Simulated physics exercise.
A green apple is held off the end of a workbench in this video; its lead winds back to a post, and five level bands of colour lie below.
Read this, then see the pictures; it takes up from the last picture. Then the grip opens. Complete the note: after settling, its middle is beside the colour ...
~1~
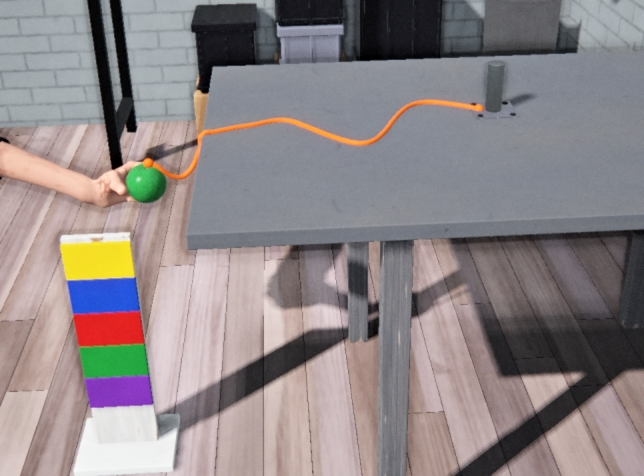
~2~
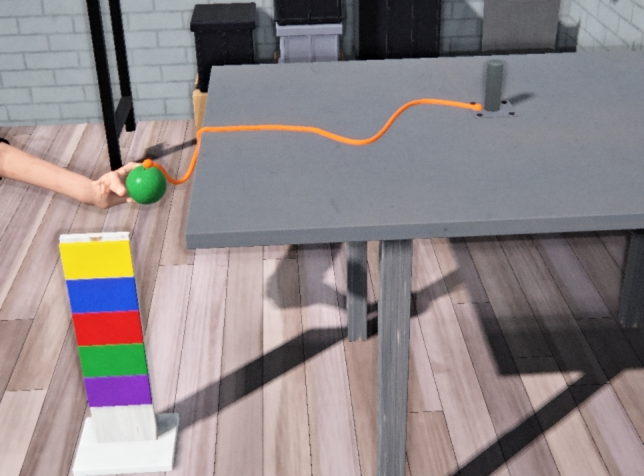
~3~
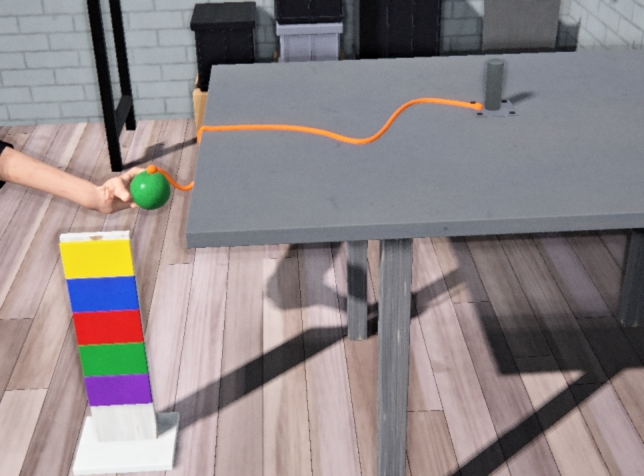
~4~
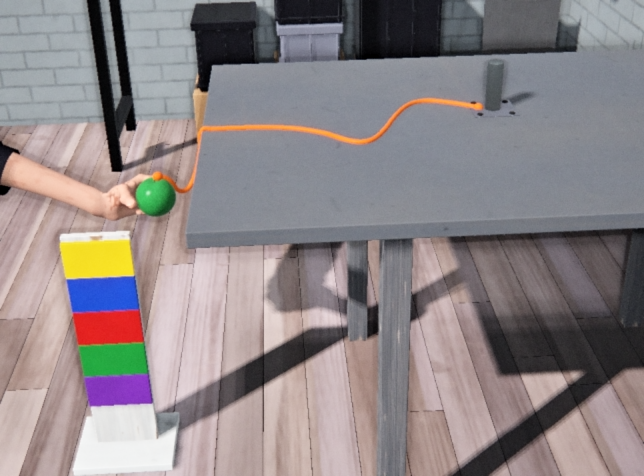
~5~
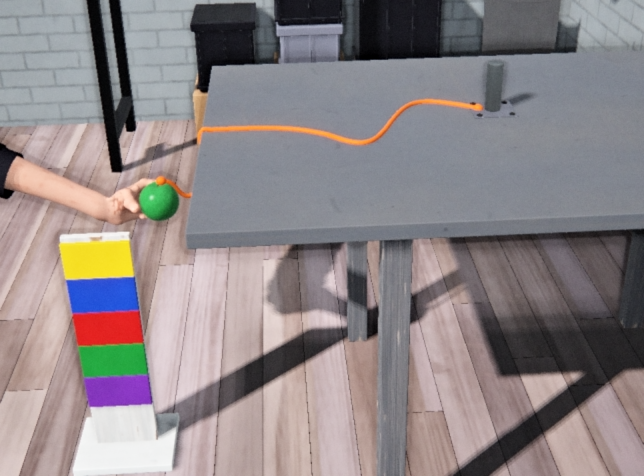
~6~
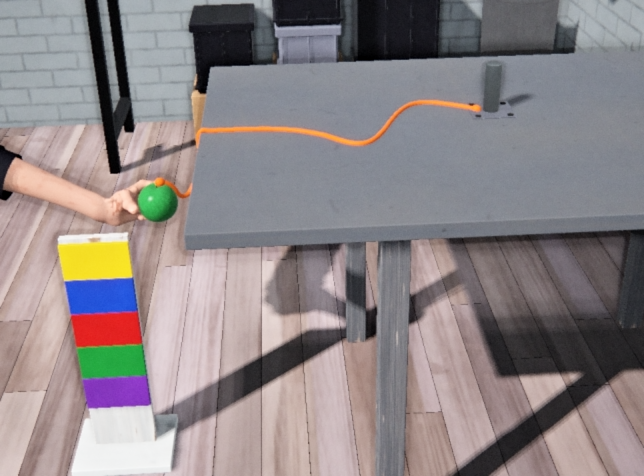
... Red.
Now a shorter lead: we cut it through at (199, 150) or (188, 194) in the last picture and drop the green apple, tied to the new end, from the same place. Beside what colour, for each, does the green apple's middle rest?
Yellow; blue.
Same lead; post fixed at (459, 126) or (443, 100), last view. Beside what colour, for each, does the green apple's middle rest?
For the first spot, green; for the second, green.
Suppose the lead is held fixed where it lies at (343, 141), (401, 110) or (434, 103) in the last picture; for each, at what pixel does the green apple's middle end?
(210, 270); (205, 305); (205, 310).
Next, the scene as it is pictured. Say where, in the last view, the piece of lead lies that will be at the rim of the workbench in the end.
Pixel (279, 130).
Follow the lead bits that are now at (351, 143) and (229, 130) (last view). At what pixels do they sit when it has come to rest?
First: (282, 128). Second: (201, 184).
Early on, apple near (188, 312); level with red.
Midway, apple near (238, 305); level with red.
Near the end, apple near (215, 318); level with red.
Finally, apple near (210, 316); level with red. The red one.
